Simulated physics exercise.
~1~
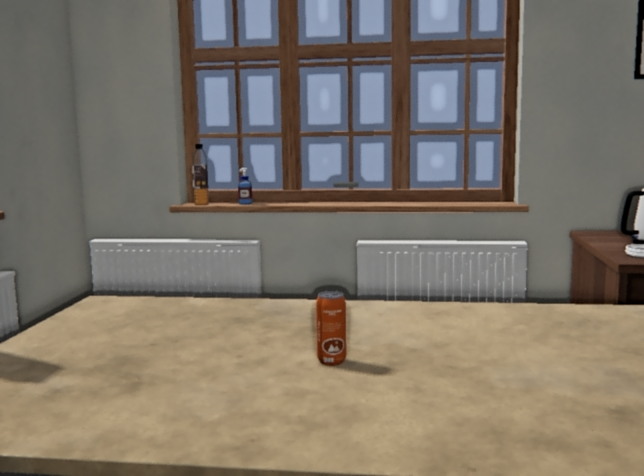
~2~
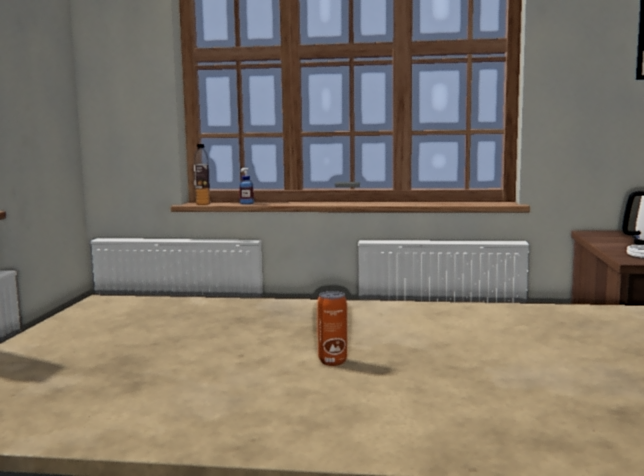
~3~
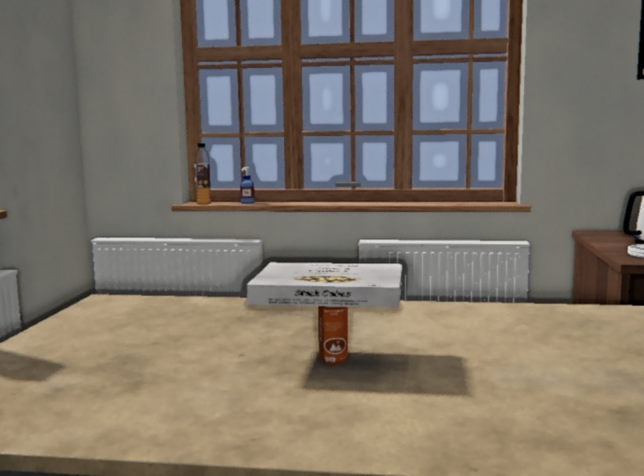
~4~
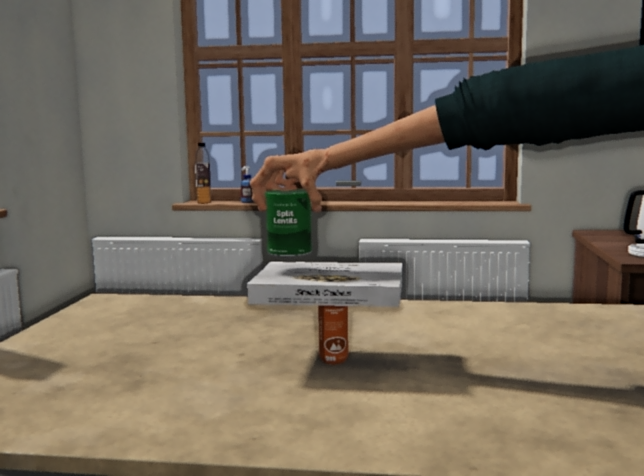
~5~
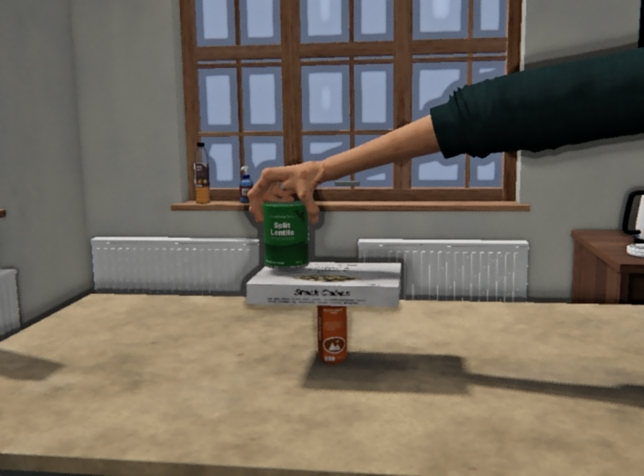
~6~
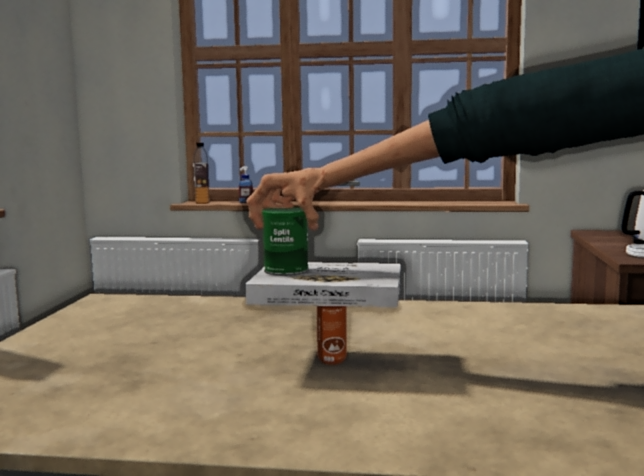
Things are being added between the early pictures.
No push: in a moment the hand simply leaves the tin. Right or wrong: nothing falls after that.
Wrong.
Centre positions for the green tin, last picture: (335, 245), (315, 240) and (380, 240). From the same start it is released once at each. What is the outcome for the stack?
First, it stays up; second, it keeps its balance; third, it loses its balance.
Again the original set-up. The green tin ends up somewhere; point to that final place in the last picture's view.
Roughly pixel (219, 327) in the last picture.
Then, 0.40 s past the last view, green tin now fallen; white packet rocked 63° from its first pose.
Then, 0.70 s past the last view, white packet on its side.
Then, 1.40 s past the last view, white packet now fallen.
Finally, fallen, green tin and white packet; orange can still in place. Final places as the last picture's camera would see them, green tin near (219, 327). The stack comes apart.
